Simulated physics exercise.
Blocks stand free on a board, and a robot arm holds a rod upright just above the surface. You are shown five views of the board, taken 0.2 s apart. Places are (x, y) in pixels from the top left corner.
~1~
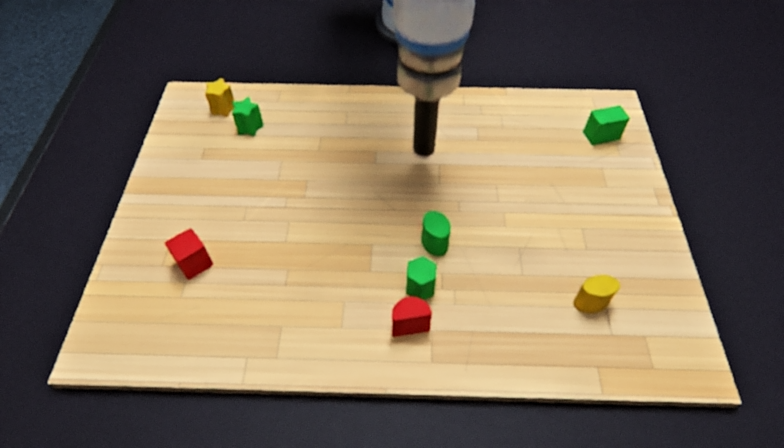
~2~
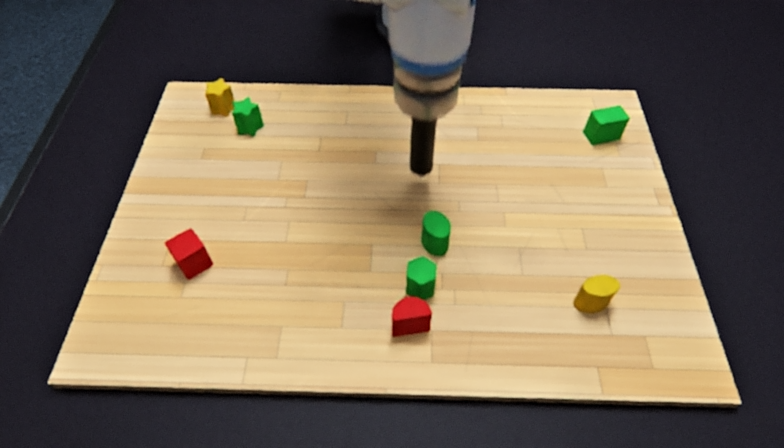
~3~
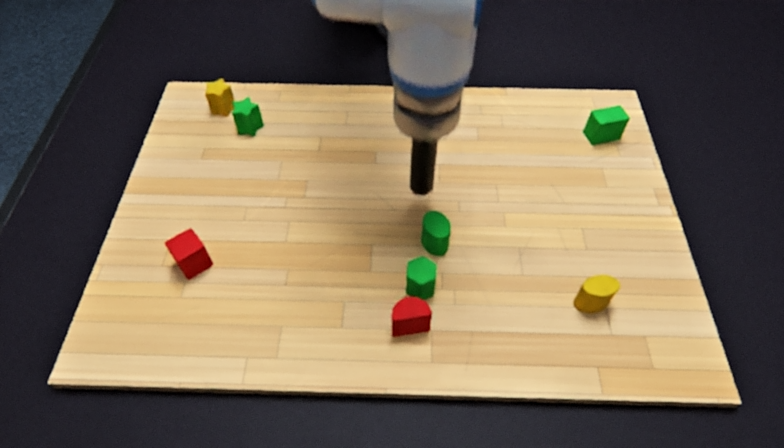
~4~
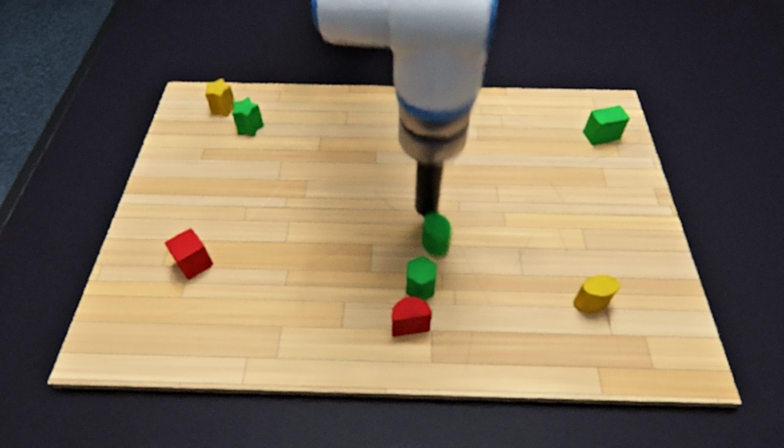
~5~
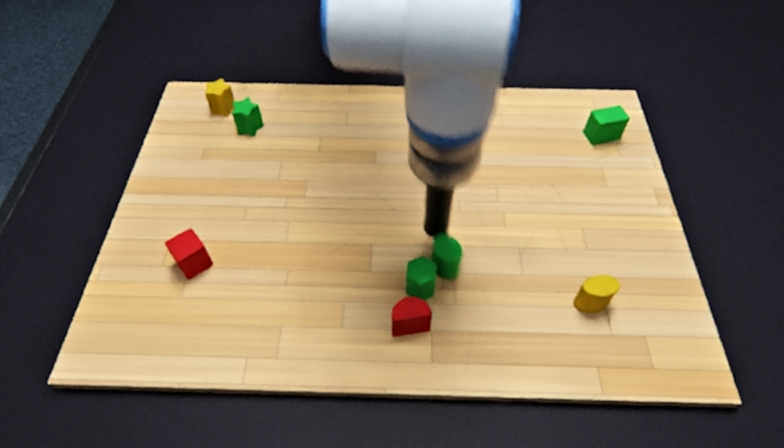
The clip opens on a wooden board scattered with red, green and yellow blocks, a robot arm holding a dark rod near the top centre. The arm moves the rod down the board toward the viewer, then nudges the green oval block slightly down and to the right, while the other blocks stay still.
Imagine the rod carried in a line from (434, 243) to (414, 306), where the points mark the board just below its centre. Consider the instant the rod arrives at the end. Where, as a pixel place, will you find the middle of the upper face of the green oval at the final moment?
(454, 272)
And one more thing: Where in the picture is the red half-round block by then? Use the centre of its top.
It is going to be at (405, 342).
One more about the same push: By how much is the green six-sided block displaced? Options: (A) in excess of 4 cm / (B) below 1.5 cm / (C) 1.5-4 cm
A (in excess of 4 cm)
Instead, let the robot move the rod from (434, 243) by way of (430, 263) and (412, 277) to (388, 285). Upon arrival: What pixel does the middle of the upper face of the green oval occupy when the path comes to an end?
Around (454, 266).
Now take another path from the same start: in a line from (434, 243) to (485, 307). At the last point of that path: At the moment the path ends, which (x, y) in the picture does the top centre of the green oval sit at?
I'd place it at (475, 313), taking the centre of its top.
On the path given first. Halfway along, rod at (426, 261); green six-sided block at (418, 280); green oval at (454, 269), turned 55° anticlockwise.
At the end, rod at (414, 294); red half-round block at (405, 342), turned 25° clockwise; green six-sided block at (410, 315), turned 30° anticlockwise; green oval at (454, 272), turned 70° anticlockwise.
